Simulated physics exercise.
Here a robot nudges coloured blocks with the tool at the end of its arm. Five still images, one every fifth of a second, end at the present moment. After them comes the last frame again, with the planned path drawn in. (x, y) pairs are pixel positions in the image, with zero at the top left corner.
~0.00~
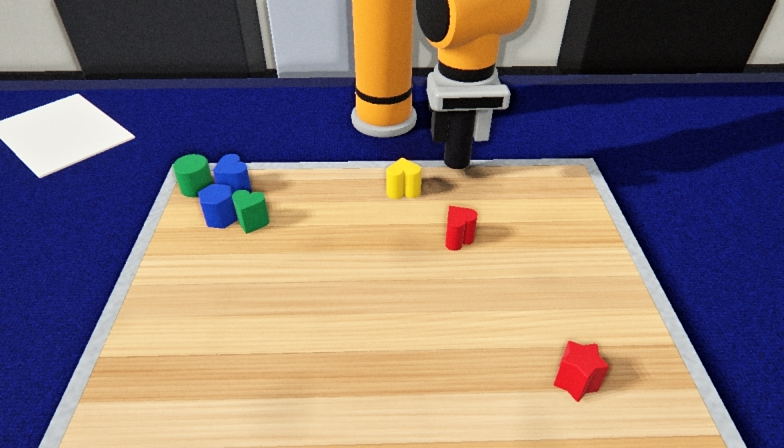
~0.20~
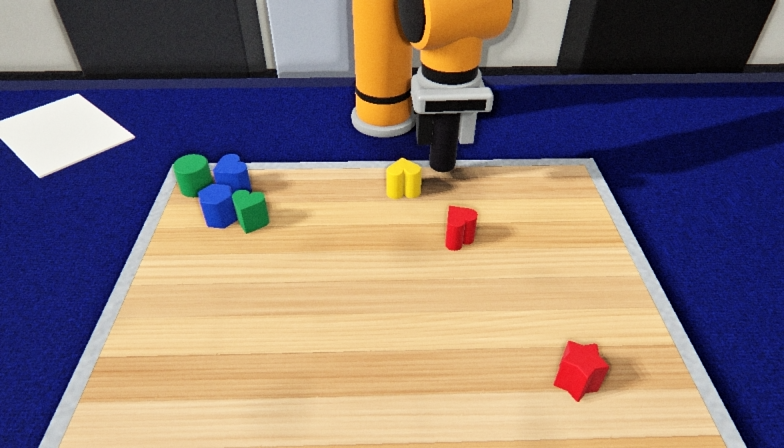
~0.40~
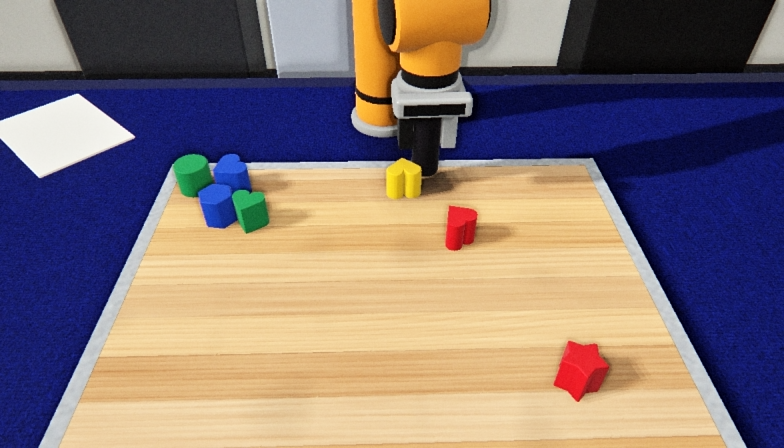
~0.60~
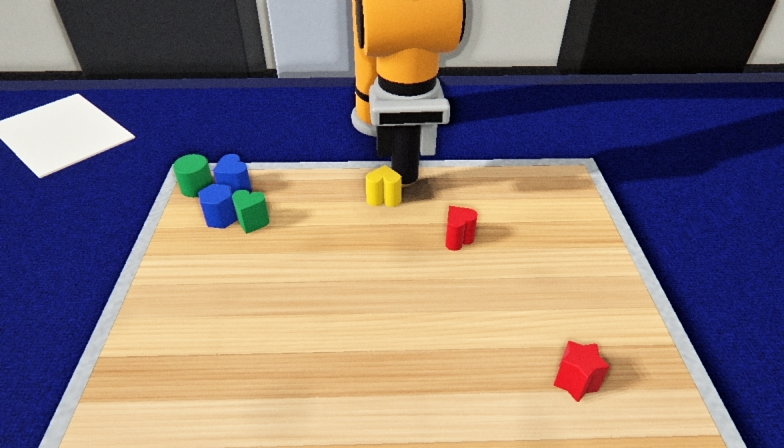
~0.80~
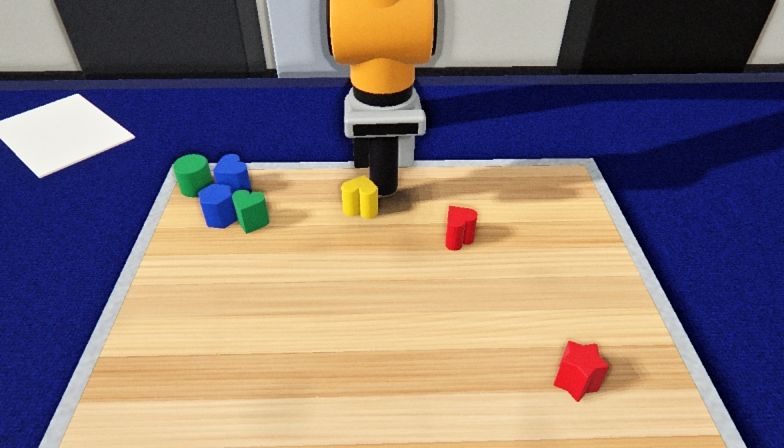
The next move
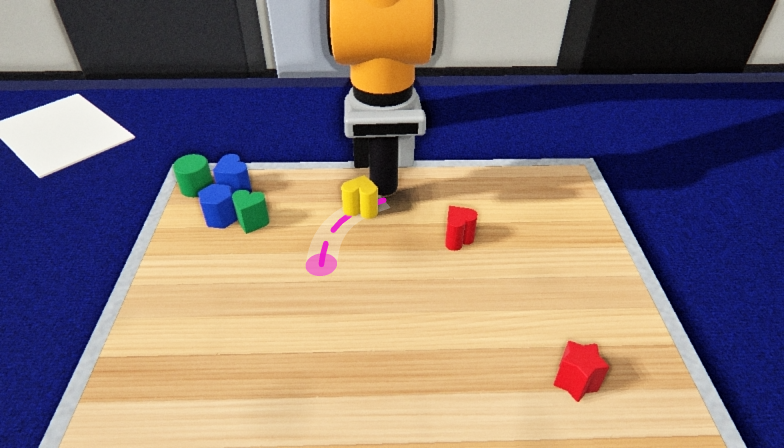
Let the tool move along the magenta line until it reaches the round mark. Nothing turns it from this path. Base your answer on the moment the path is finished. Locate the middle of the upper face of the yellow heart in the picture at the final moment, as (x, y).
The answer is (295, 214).
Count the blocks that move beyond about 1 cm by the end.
Moved: 1.
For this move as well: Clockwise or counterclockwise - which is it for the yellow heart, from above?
Seen from above, its turn is clockwise.
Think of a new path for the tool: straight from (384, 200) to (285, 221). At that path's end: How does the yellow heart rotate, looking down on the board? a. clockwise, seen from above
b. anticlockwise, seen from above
Option b.
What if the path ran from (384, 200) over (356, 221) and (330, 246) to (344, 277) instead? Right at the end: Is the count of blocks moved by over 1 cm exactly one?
My answer is yes.
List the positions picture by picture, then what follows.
Lower end of the tool at (457, 163), tops of blocks, yellow heart at (404, 167), in the first frame.
Tool at (442, 166), blocks as before, in the second frame.
Tool at (425, 170), blocks as before, in the third frame.
Tool at (405, 177), yellow heart at (384, 174), in the fourth frame.
Tool at (384, 188), yellow heart at (360, 185), in the fifth frame.
The drawn path runs from (384, 200) via (352, 214) and (329, 236), ending at (321, 264).
The first path, step by step. One third of the way, tool at (351, 202); yellow heart at (325, 199).
Two thirds of the way, tool at (328, 225); yellow heart at (296, 213), turned 35° clockwise.
At the end, tool at (320, 252); yellow heart at (295, 214), turned 45° clockwise.
